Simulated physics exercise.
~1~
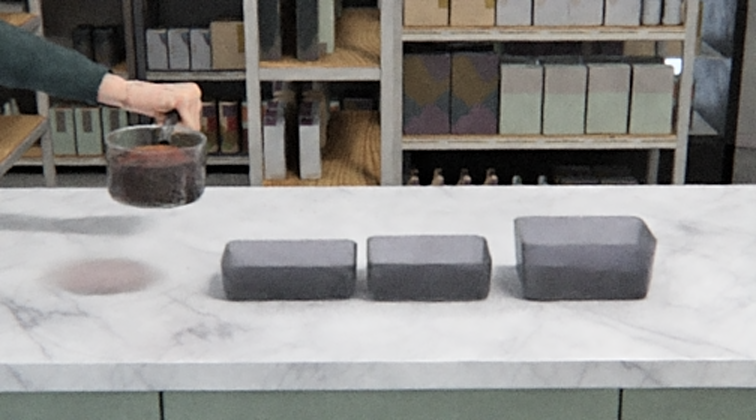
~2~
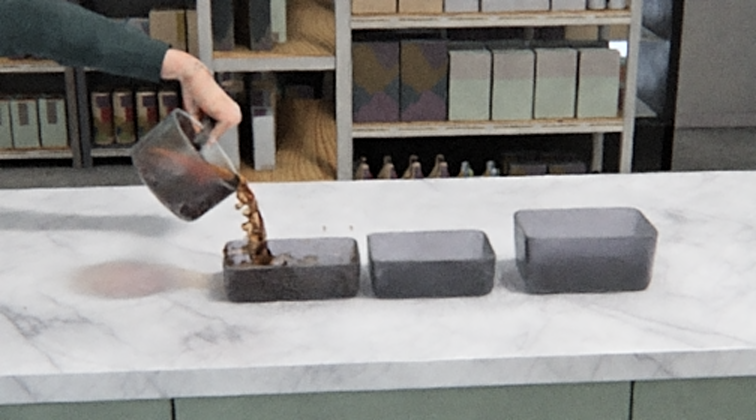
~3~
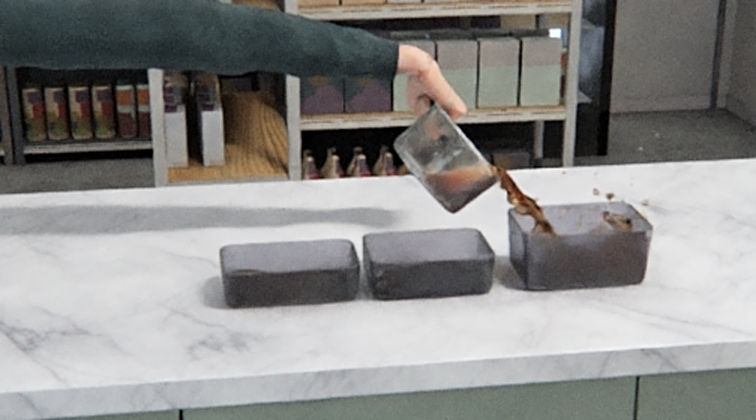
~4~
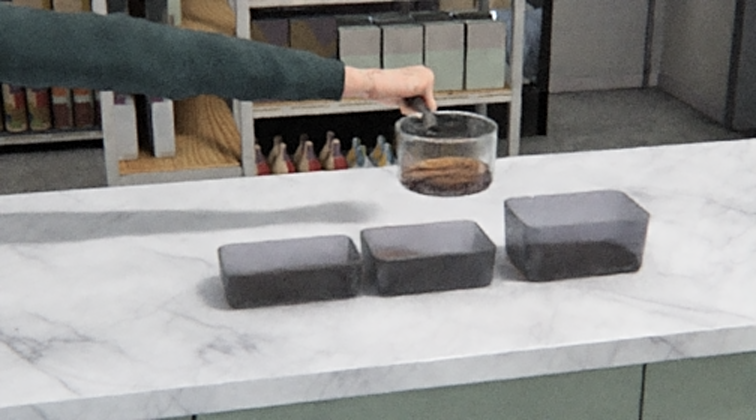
The footage shows a hand tilting a small clear pot of dark tea over three translucent grey food boxes on a marble counter, pouring as it sweeps rightwards. It then levels the pot, which still holds some liquid, above the boxes, with tea visible in them.
